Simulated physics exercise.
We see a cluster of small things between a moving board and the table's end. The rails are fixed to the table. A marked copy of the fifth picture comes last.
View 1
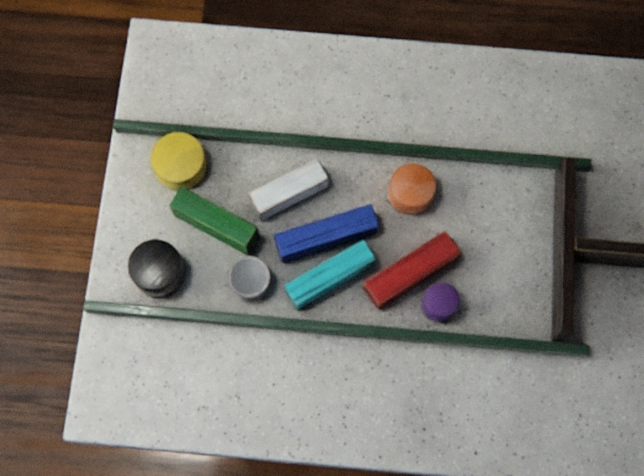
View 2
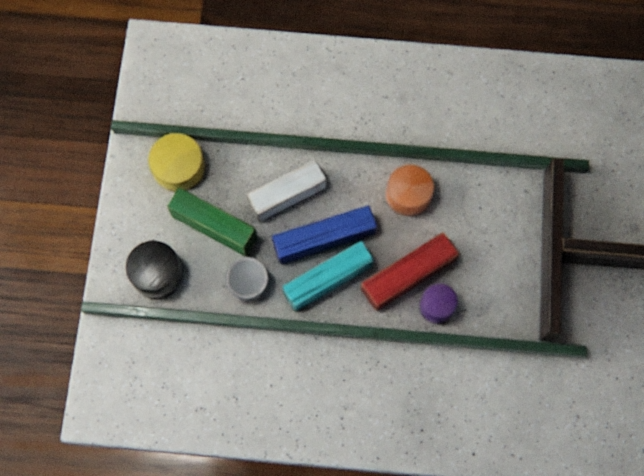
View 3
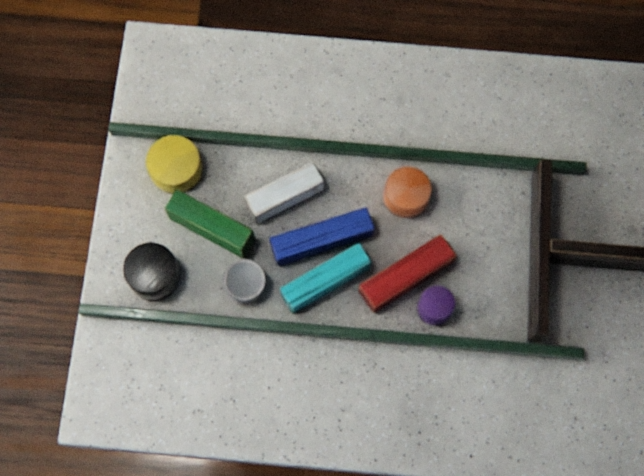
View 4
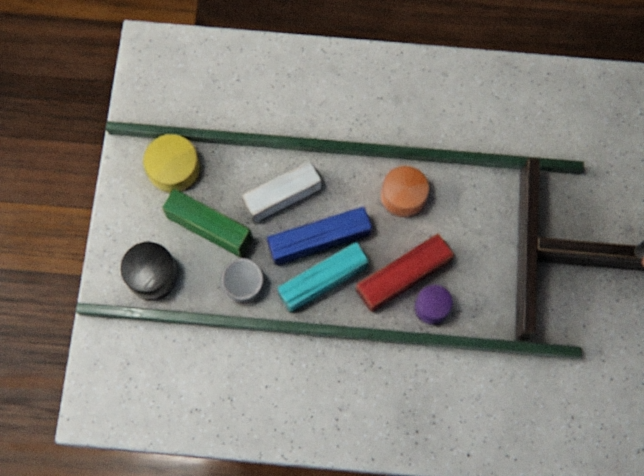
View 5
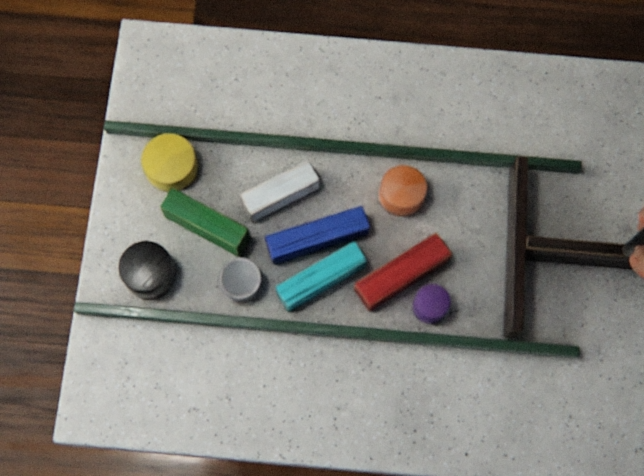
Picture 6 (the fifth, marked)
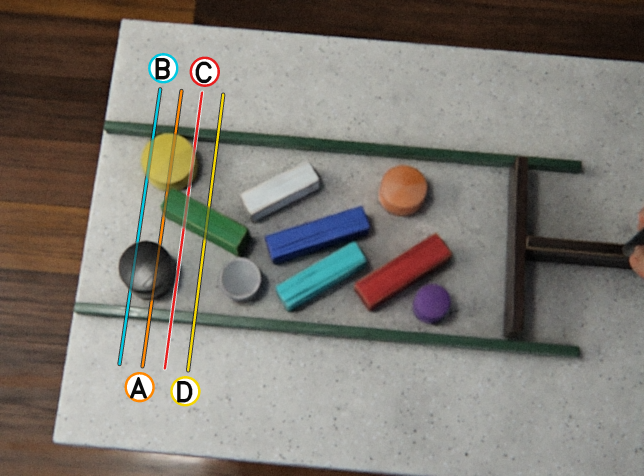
A dark board on a handle slid slowly left between two green rails toward a cluster of colourful sticks and round pieces, which stayed put on the table, and fingers appeared at the handle.
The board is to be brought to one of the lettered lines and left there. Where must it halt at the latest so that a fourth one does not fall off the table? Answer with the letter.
D is the last line within the limit.
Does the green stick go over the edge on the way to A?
Yes.
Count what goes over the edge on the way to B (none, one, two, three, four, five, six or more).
Six or more.
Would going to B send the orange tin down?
No.
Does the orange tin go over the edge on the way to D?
By then, no.
On the marked copy, A at (163, 223); B at (141, 221); C at (184, 225); D at (206, 227).
Following D. Soon after the start, board (408, 231); purple tin (376, 308); orange tin (379, 189).
Later, board (295, 222); black tin (128, 268); green stick (160, 207).
In the end, board (208, 214); black tin over the edge; green stick over the edge; two fallen.
As for the rest, A drops five; B drops seven; C drops four.
